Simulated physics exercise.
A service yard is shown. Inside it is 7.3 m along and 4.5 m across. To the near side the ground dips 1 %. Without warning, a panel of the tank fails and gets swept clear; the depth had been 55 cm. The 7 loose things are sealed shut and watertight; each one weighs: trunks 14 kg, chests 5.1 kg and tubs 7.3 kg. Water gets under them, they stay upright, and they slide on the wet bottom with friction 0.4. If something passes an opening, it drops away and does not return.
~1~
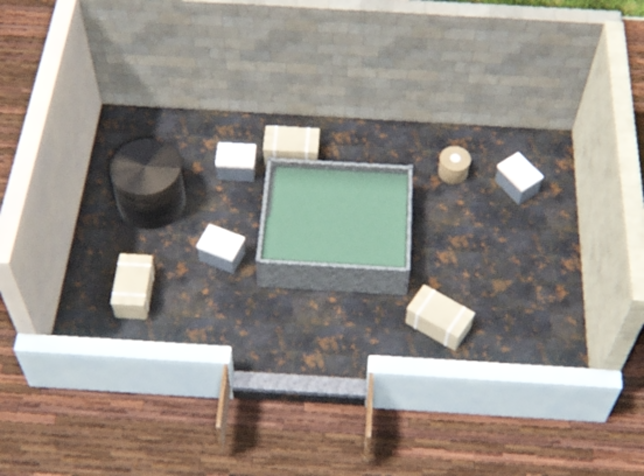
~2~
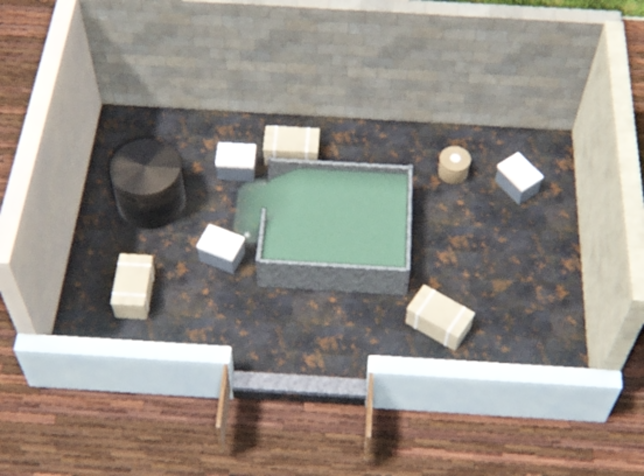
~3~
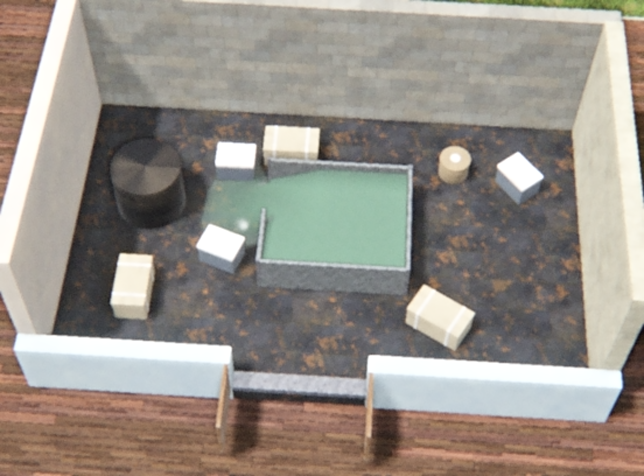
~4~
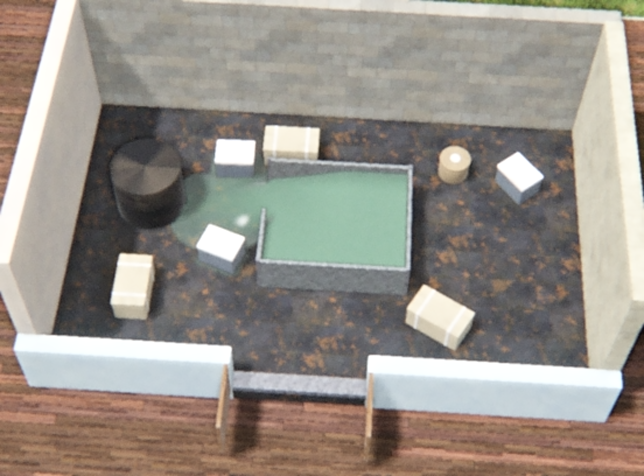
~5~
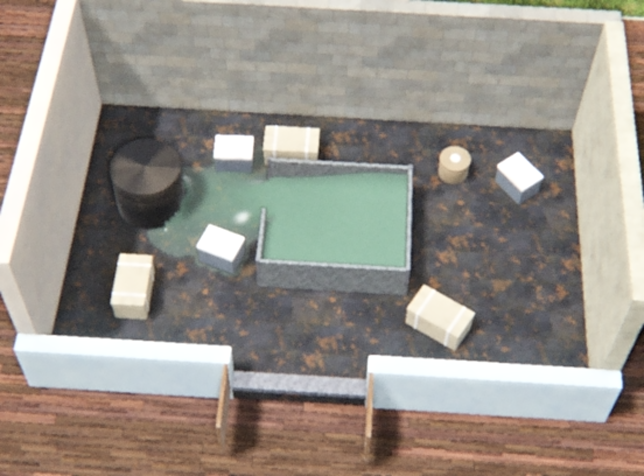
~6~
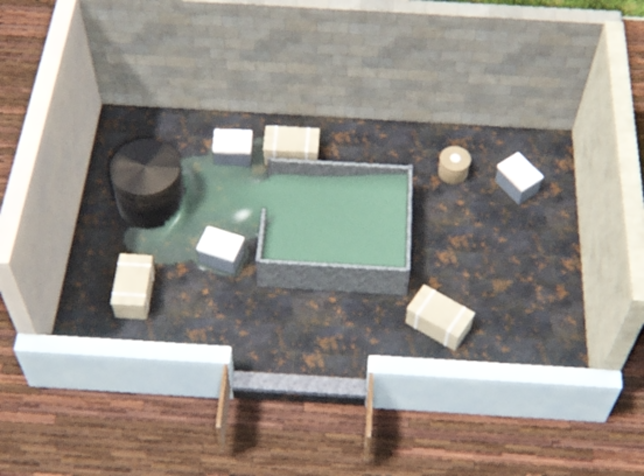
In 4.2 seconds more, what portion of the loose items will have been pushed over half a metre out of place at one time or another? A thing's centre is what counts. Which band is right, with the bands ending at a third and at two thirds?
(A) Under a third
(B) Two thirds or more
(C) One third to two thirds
A.
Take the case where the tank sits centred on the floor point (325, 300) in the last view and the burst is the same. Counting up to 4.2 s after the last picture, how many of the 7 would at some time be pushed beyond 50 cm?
Count: 2.
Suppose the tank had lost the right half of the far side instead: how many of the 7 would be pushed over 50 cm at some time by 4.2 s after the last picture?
You'd get 3 in that case.
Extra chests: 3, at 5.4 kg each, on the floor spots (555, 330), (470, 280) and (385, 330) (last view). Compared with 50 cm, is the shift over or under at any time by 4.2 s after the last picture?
The first comes out within the limit, the second within the limit, the third within the limit.
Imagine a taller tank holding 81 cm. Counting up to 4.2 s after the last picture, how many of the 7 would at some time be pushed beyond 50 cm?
2.
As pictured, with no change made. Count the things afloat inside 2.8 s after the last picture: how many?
At that point I count 2.
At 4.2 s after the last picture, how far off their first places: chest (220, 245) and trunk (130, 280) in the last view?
20 cm and 100 cm.
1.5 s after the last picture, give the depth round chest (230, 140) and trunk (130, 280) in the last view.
Roughly 5 and 4 cm.
Then, 0.4 s after the last picture 1 of 7 are over 50 cm from their spots; 0 afloat.
Then, 1.5 s after the last picture 2 of 7 are over 50 cm from their spots; 0 afloat.
Then, 2.8 s after the last picture 1 of 7 are over 50 cm from their spots; 2 afloat.
Then, 4.2 s after the last picture 2 of 7 are over 50 cm from their spots, and 2 have been at some point; 2 afloat.
